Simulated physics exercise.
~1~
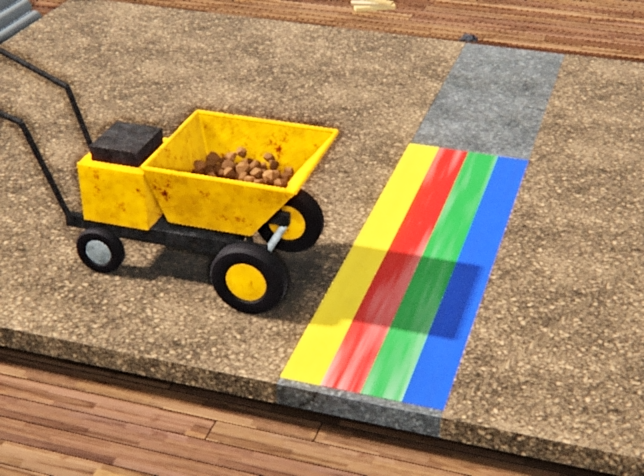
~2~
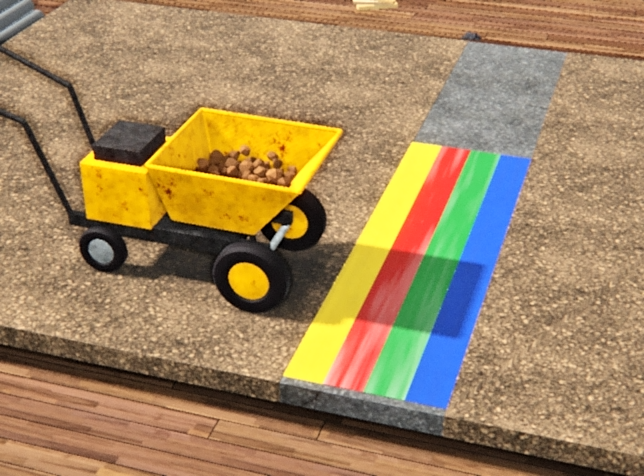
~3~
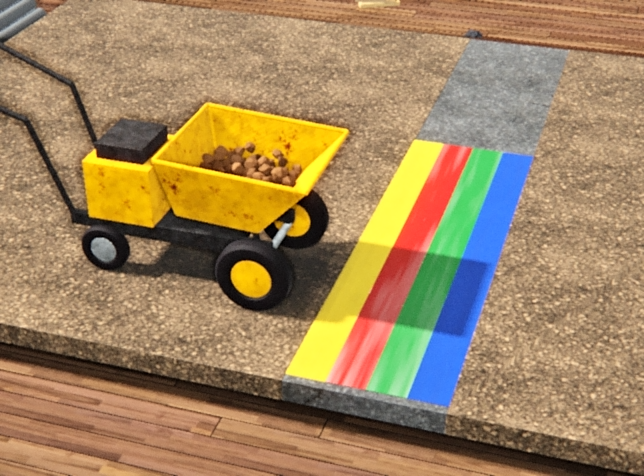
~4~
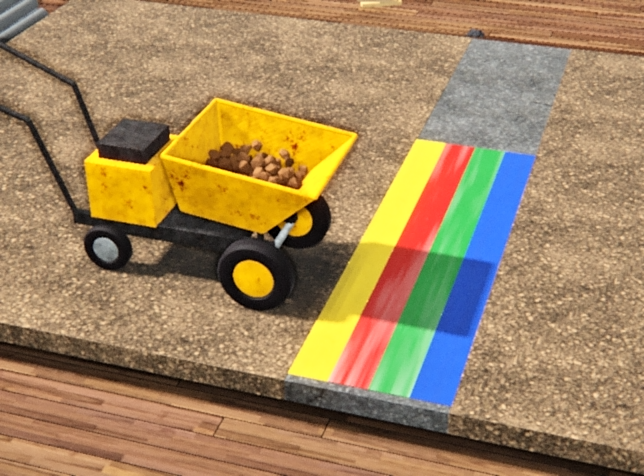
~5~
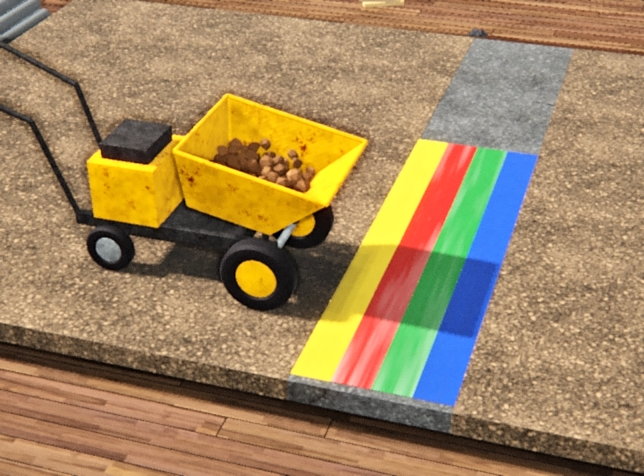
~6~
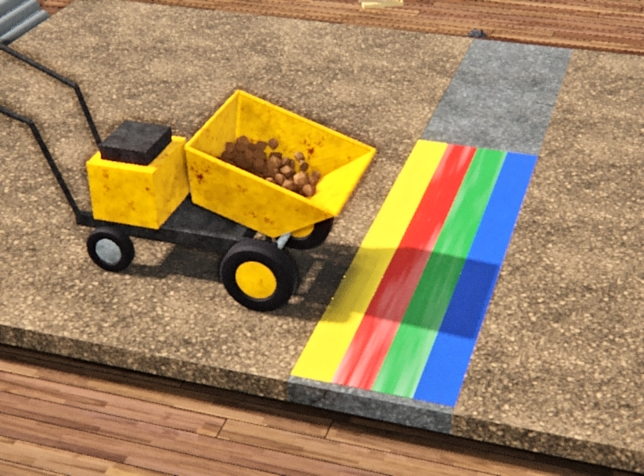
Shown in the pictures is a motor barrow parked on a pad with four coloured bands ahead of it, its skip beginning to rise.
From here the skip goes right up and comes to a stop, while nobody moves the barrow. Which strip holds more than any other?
The green strip.
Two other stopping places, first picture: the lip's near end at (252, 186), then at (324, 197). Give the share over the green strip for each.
Around 10 % the first time and around 30 % the second.
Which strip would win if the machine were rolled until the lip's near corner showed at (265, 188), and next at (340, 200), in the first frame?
First: The red one; second: Blue.
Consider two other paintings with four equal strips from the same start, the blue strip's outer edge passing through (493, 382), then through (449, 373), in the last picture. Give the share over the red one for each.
30 and 10 in a hundred.
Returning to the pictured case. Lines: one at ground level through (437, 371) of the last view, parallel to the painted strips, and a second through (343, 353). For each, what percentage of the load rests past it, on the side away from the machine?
Close to 10 per cent, then close to 80 per cent.
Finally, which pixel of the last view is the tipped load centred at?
Last view, centre at rest - approx. (428, 300).
Shortly afterwards, skip tipped steeply; the whole lot in the skip.
Next, skip tipped right over; all but a few in the skip; a little over the red strip; only a few over the green strip.
Some moments later, skip tipped right over; near a quarter in the skip; a little over the red strip; near a third over the green strip; a little over the blue strip; only a few off the paint.
In the end, skip tipped right over; near a quarter in the skip; none at all over the yellow strip; near a quarter over the red strip; near a third over the green strip; near a quarter over the blue strip; a little off the paint.
